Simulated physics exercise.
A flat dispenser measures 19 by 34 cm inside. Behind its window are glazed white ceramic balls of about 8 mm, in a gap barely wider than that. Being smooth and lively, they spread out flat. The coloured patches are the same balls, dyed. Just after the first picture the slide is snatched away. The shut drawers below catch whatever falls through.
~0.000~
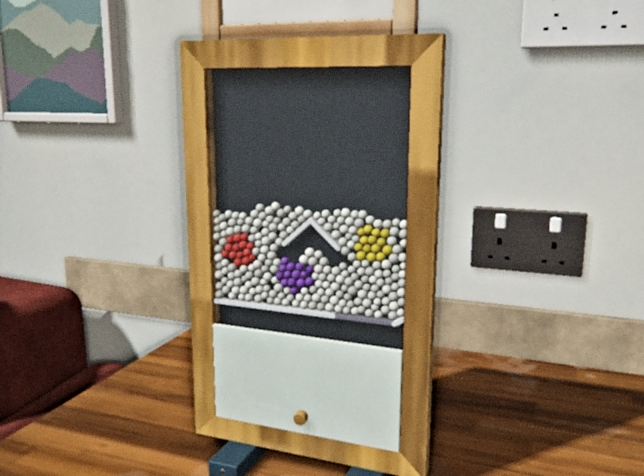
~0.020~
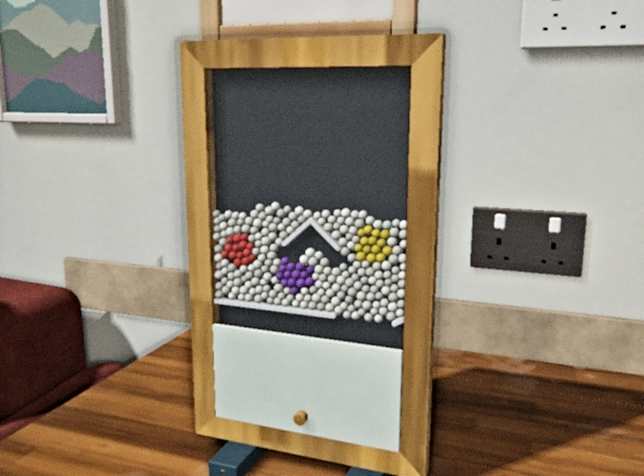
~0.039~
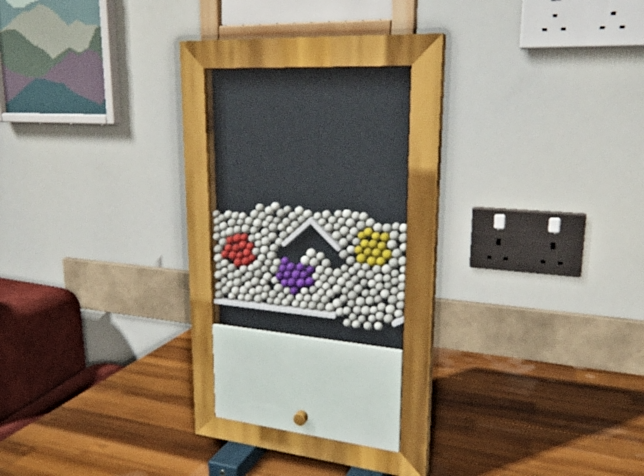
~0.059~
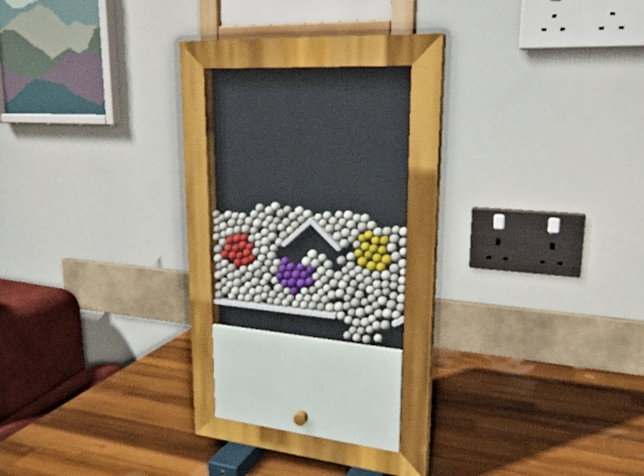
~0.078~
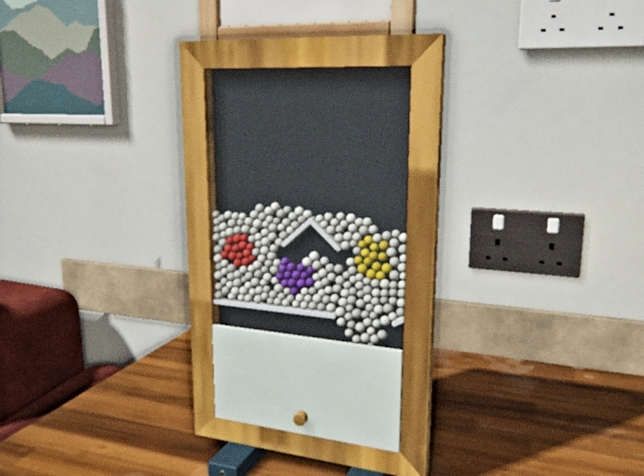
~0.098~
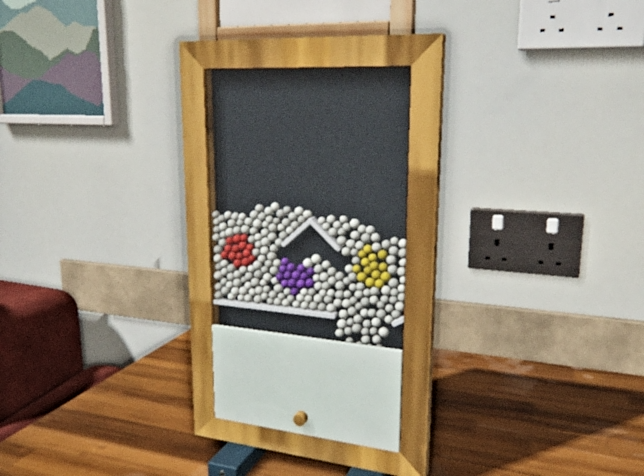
The clip opens on a wood-framed panel holding a layer of small white balls with red, purple and yellow patches around an upturned-V-shaped piece. A strip beneath the right side disappears, and balls there drop through the gap as the yellow patch sinks slightly, while red and purple barely move.
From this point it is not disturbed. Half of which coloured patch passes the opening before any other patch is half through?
That is the yellow patch.
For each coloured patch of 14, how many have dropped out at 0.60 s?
Tally by patch: Purple = 4, red = 0, yellow = 14.
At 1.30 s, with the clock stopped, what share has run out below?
Estimate: About 75 per cent.
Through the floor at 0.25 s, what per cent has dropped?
Around 35 percent.
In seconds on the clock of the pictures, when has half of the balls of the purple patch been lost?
0.6 s.
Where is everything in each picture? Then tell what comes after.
The first picture shows about 260 balls; load centre (304, 260); purple patch (294, 275); red patch (240, 250); yellow patch (372, 244); slide (332, 314) to (399, 323).
The second picture shows load centre (305, 260); 0 out.
The third picture shows load centre (306, 261); 5 out.
The fourth picture shows load centre (307, 262); 13 out.
The fifth picture shows load centre (301, 268); 18 out.
The sixth picture shows load centre (302, 268); 28 out; purple patch (295, 276); red patch (239, 251); yellow patch (372, 268); wall ends (395, 323) to (409, 316), (285, 243) to (339, 248).
After 0.25 s, 35 % are out; out of 14, purple 0, red 0, yellow 13.
After 0.60 s, 55 % are out; out of 14, purple 5, red 0, yellow 14.
After 1.30 s, 75 % are out; out of 14, purple 14, red 0, yellow 14.
All still by 3.3 s, 80 % are out; out of 14, purple 14, red 3, yellow 14; half out at purple 0.64 s, red never, yellow 0.23 s.
